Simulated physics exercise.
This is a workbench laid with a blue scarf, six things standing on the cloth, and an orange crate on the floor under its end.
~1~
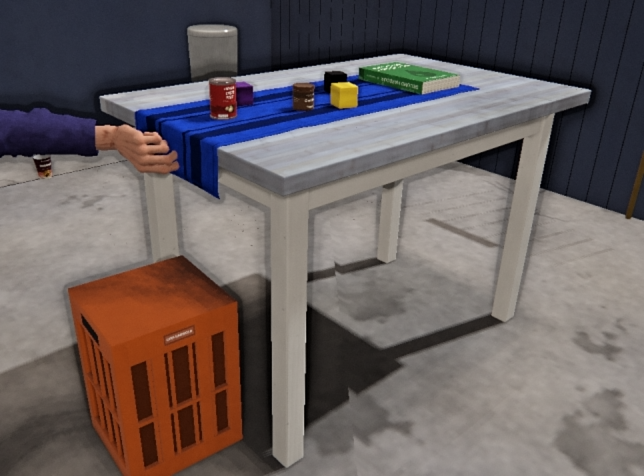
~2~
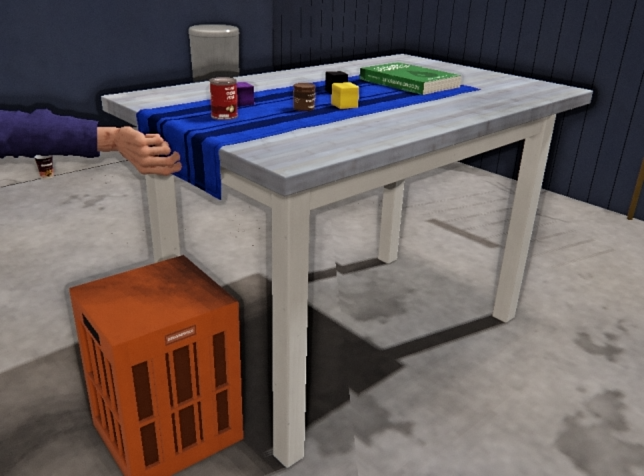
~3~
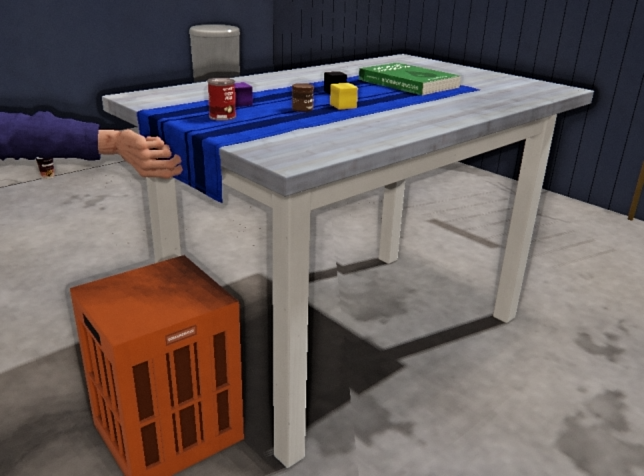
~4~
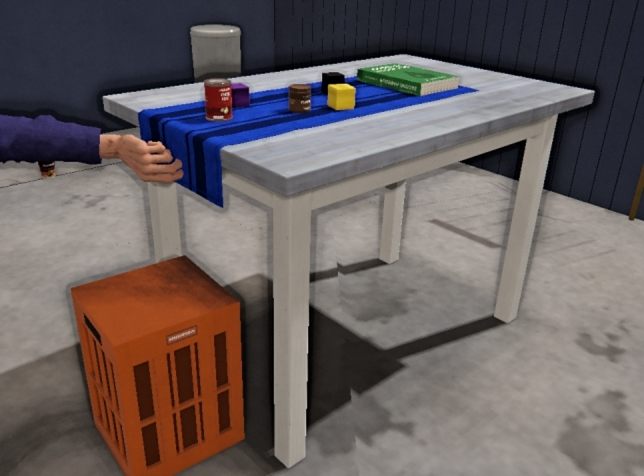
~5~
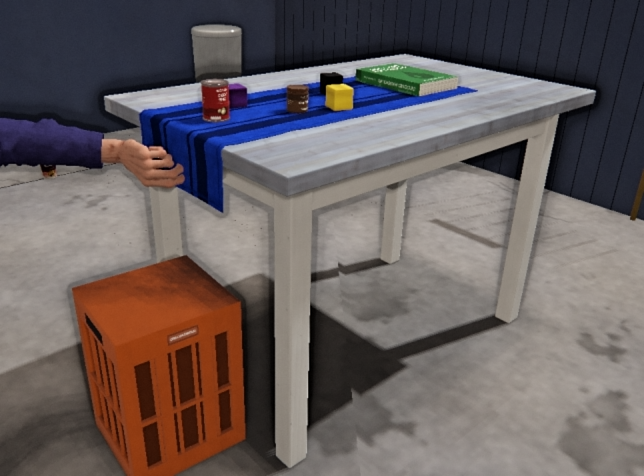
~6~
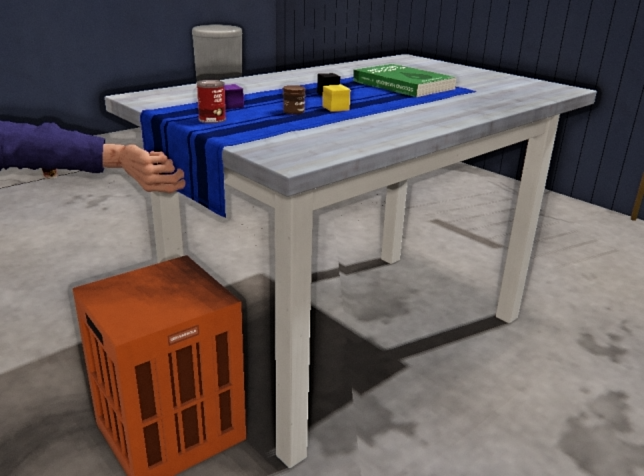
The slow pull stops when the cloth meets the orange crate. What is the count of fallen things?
It carries off two.
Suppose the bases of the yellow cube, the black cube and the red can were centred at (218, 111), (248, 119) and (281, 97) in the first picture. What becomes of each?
The yellow cube is carried off, the black cube comes down, the red can keeps its place on top.
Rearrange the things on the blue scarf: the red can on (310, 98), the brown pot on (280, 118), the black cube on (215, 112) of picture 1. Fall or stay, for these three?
The red can remains up, the brown pot drops off, the black cube drops off.
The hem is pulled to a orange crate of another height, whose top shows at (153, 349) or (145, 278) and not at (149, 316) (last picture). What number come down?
Then 3 and 1.
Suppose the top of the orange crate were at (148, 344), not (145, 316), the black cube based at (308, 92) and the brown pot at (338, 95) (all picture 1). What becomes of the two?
The black cube holds on, the brown pot does not fall.
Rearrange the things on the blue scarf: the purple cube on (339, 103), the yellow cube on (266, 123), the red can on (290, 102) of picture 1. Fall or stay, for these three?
The purple cube holds on, the yellow cube goes over, the red can survives.
A little later, hem near (185, 244); red can gone.
Next, hem on the crate; red can and purple cube gone.
When it is over, hem on the crate; red can and purple cube gone. The answer is two.
